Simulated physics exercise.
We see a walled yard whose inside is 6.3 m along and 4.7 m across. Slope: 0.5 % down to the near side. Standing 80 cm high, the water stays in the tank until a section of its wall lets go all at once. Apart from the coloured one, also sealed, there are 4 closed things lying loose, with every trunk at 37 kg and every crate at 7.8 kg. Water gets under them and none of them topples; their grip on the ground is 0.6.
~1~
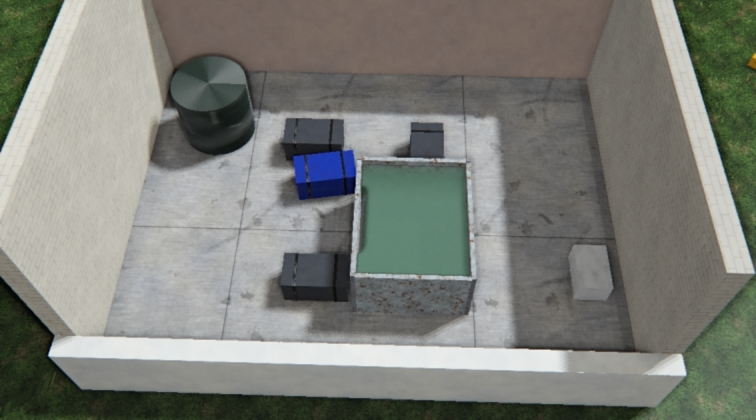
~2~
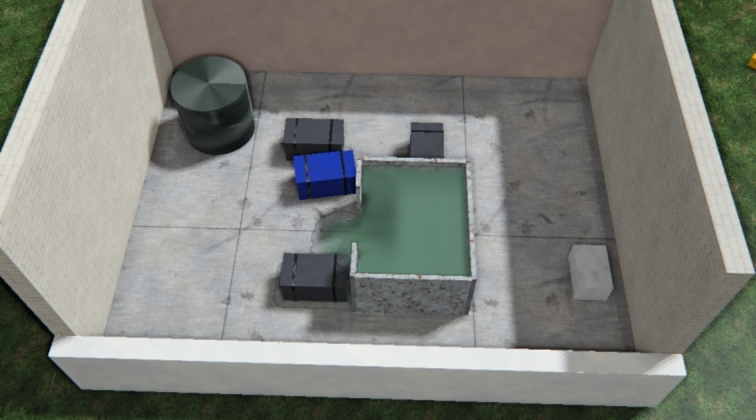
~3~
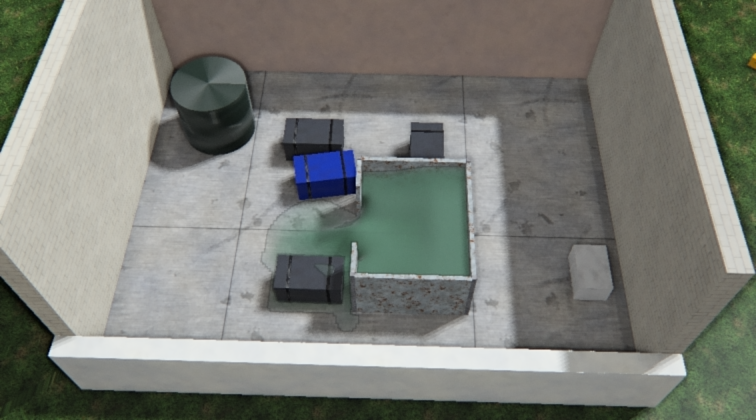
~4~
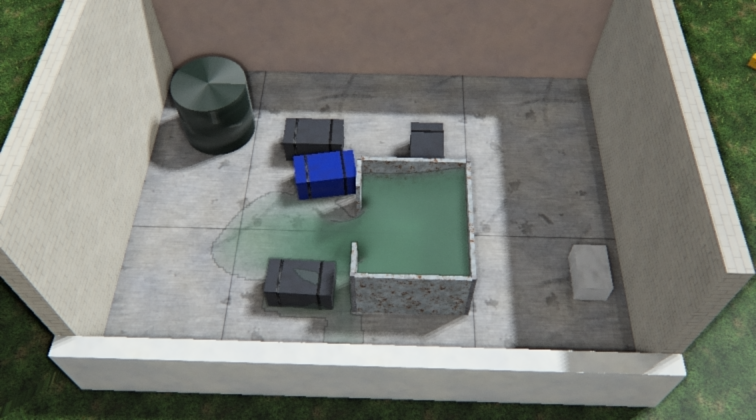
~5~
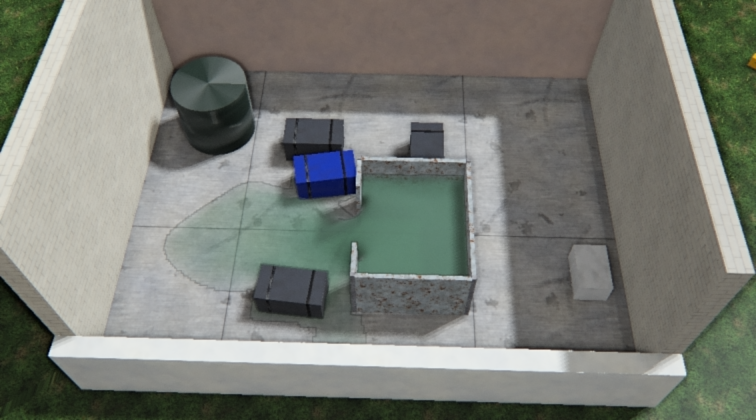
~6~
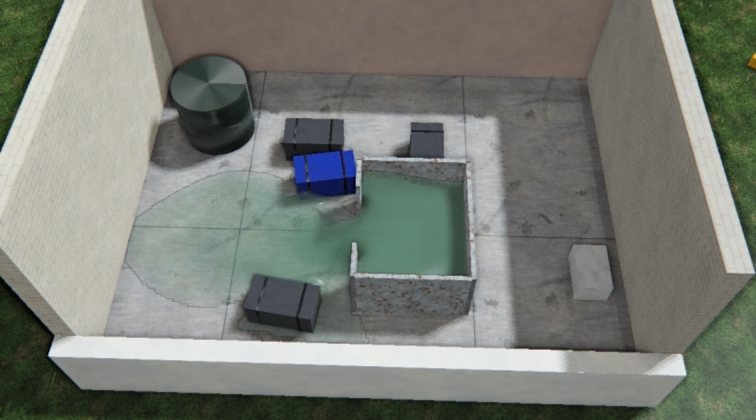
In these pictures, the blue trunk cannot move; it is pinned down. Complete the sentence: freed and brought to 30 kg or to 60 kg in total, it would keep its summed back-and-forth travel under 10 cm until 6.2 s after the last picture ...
It would do so only at the heavier mass.
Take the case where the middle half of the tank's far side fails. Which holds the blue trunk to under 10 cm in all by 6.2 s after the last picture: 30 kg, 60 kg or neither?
Under that change, the lighter pick does it.
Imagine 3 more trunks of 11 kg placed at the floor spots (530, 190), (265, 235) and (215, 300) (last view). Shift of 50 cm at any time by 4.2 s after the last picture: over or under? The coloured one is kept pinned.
Each in turn: Not that far, further than that, further than that.
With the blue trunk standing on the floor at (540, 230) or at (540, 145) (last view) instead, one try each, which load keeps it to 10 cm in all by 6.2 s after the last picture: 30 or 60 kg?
Well, the little one does for the first, the little one does for the second.
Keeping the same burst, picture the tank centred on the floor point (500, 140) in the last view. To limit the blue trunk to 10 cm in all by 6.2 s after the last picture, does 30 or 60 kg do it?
In that case both masses fall short.
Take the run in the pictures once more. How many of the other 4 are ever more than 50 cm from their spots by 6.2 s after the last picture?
1.
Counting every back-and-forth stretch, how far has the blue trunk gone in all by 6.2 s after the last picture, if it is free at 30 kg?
Around 20 centimetres in total.
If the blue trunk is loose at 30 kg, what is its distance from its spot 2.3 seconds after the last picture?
It would be some 5 cm from its spot.
Then, 0.6 s after the last picture the blue trunk would be 3 cm from its start with 30 kg and 0 cm from its start with 60 kg; 4 cm of water round it then.
Then, 2.3 s after the last picture the blue trunk would be 3 cm from its start with 30 kg and 0 cm from its start with 60 kg; 3 cm of water round it then.
Then, 4.2 s after the last picture the blue trunk would be 3 cm from its start with 30 kg and 0 cm from its start with 60 kg; 7 cm of water round it then.
Then, 6.2 s after the last picture the blue trunk would be 18 cm from its start with 30 kg and 0 cm from its start with 60 kg; 8 cm of water round it then.
